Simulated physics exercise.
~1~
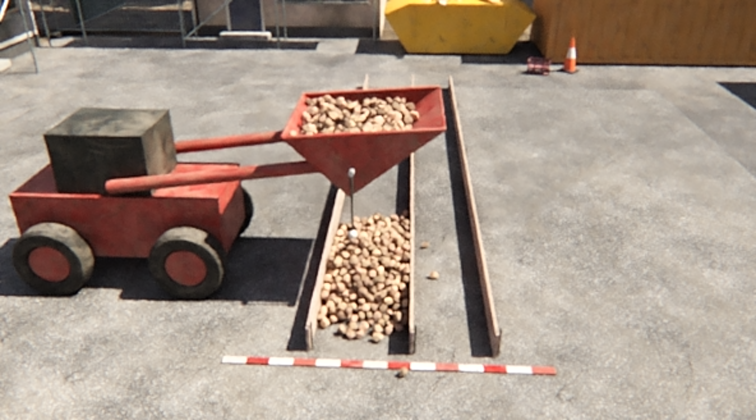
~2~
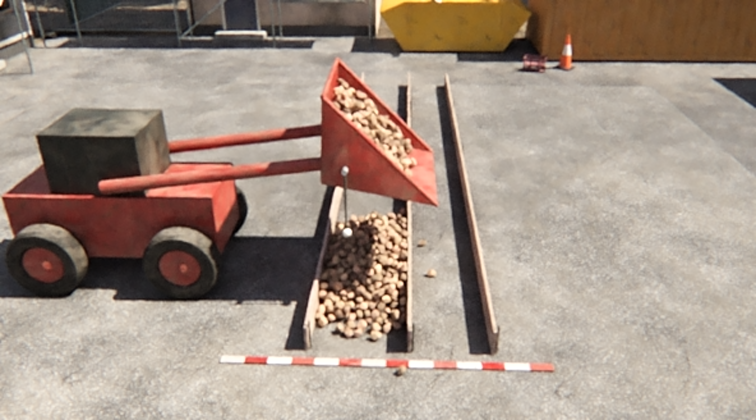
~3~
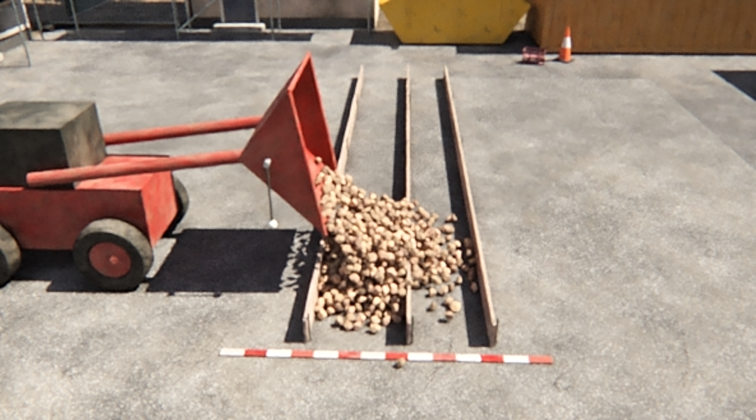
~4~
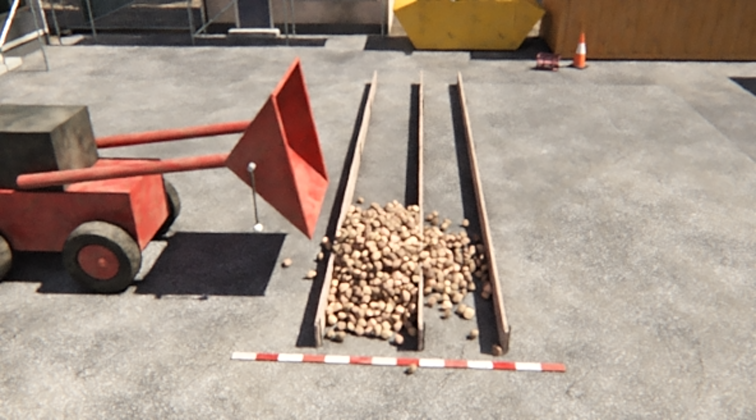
On a sunlit paved yard, a red loader tips its raised bucket of brown stones onto a heap between wooden planks, then draws back to the left, leaving the bucket empty and the enlarged pile mostly in the left bay, with some spilled into the right one.
